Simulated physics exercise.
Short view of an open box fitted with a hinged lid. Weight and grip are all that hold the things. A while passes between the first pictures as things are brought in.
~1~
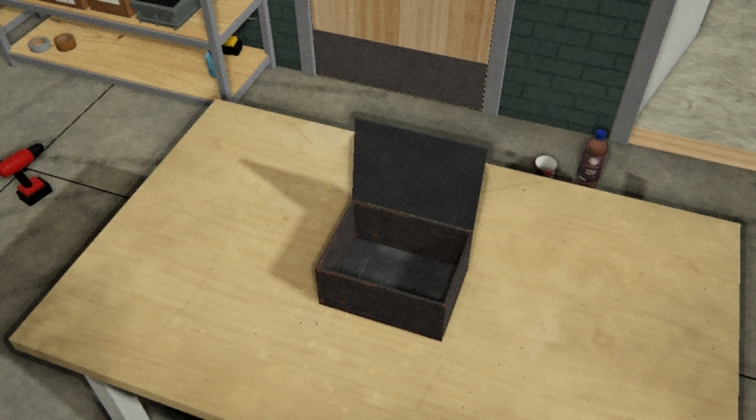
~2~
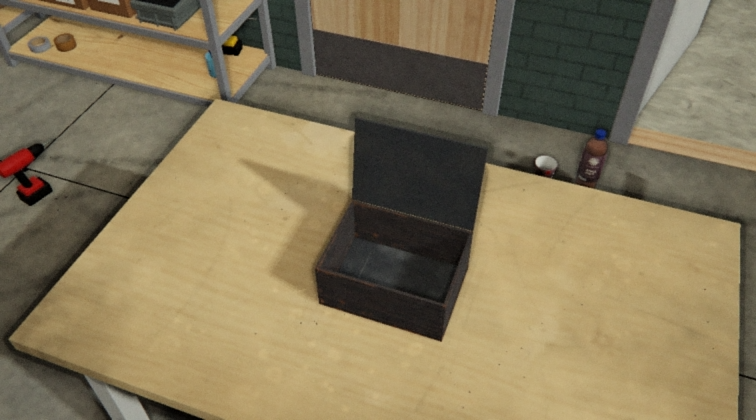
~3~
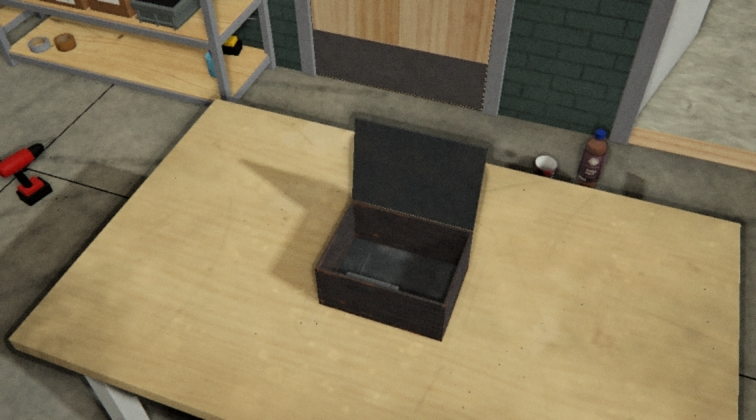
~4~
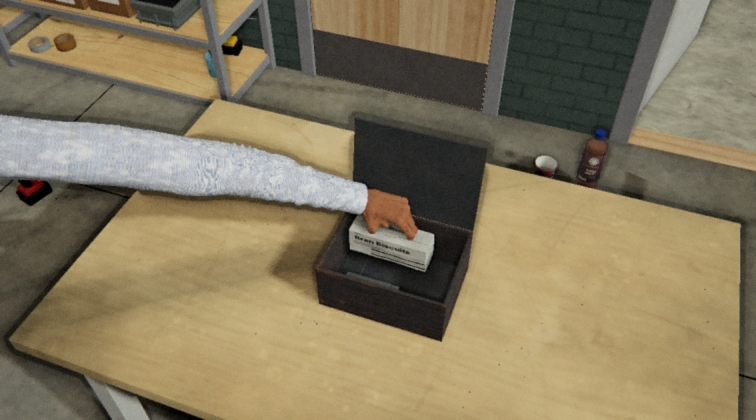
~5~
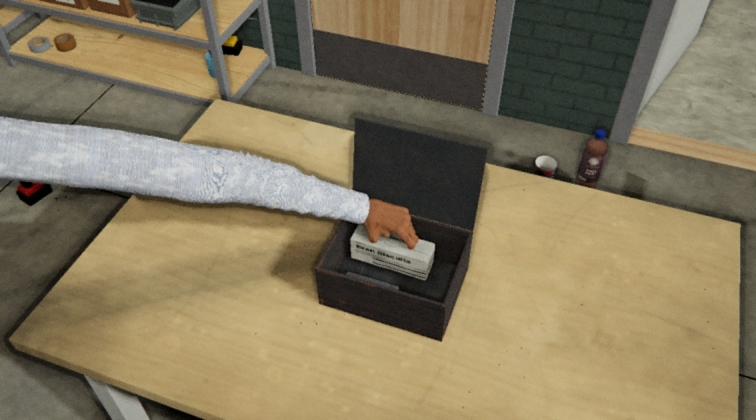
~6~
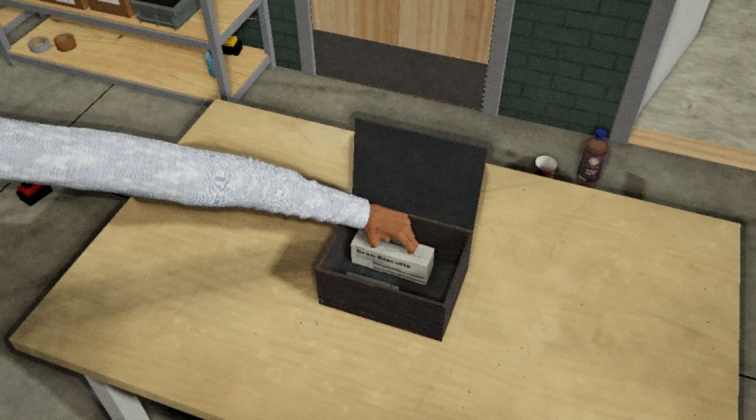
A hand in a pale sleeve reached in from the left, holding a white carton over an open dark box on a wooden table, and lowered it slightly inside, keeping its grip.
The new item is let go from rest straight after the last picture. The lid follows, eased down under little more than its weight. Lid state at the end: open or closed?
Closed.
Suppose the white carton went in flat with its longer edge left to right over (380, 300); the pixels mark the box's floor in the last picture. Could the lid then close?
Once it's packed that way, the lid settles all the way.
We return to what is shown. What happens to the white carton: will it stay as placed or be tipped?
Result: The white carton remains as it was set.
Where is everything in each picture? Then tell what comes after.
The last thing is not in view yet, in the first frame.
The last thing is not in view yet, in the second frame.
The last thing is not in view yet, in the third frame.
Still above its spot; white carton (391, 242), in the fourth frame.
Still above its spot; white carton (393, 251), in the fifth frame.
In place under the hand; white carton (393, 255), in the sixth frame.
Then, 1.50 s later than the last frame, lid 68° above the rim.
Then, 1.80 s later than the last frame, lid 32° above the rim.
When it is over, lid shut; both as before. End places, in pixels of the last picture, white carton near (393, 256).
